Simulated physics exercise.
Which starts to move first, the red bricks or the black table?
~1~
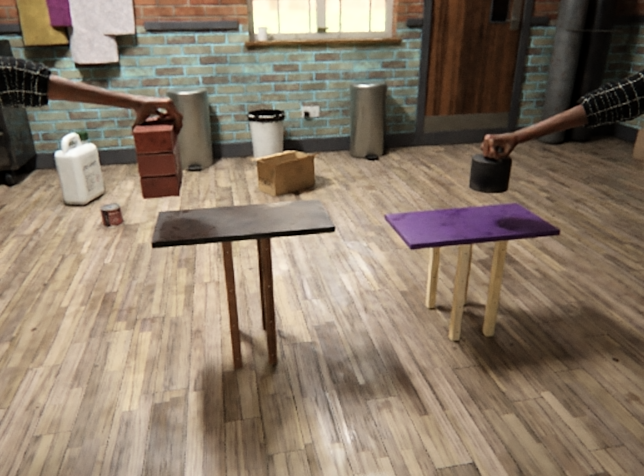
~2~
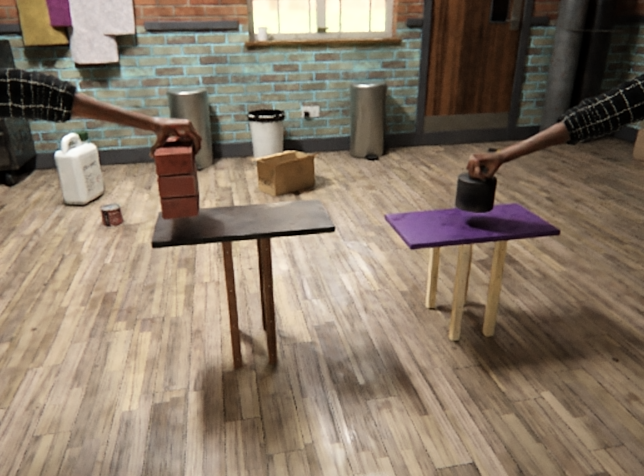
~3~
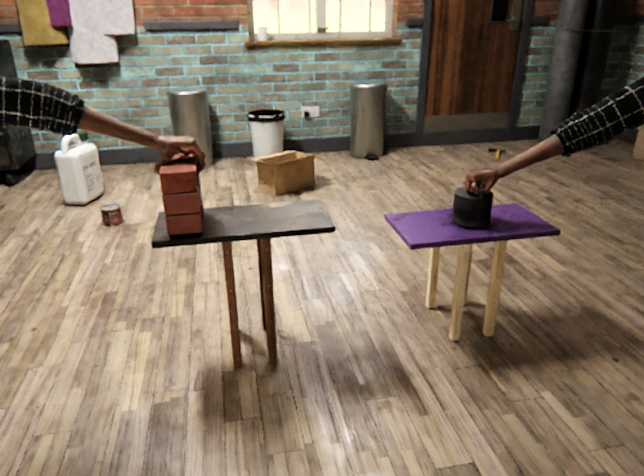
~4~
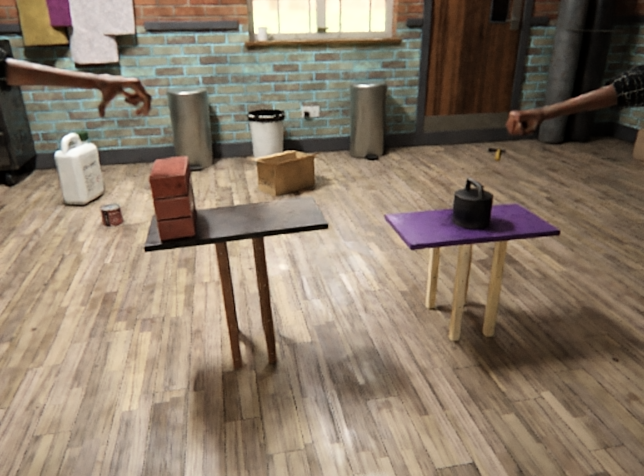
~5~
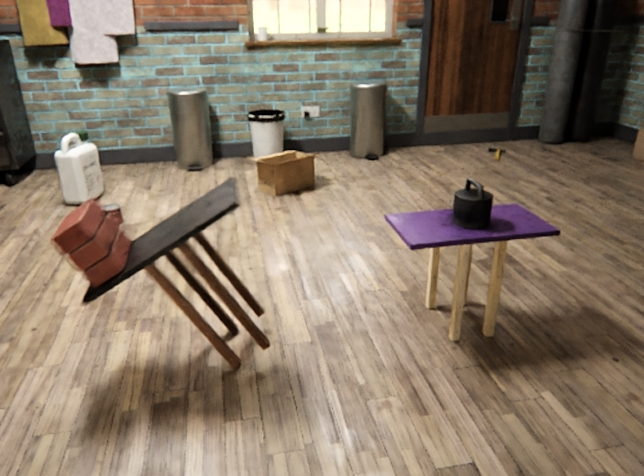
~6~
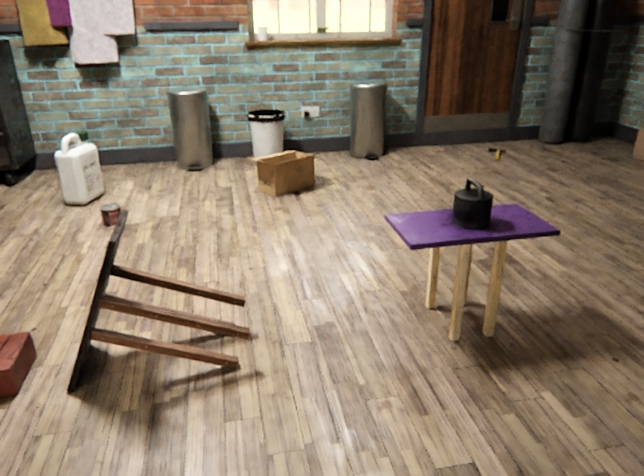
The red bricks move first, carried over to the tabletop by a hand. The black table starts to move only later, after the hand has let go.
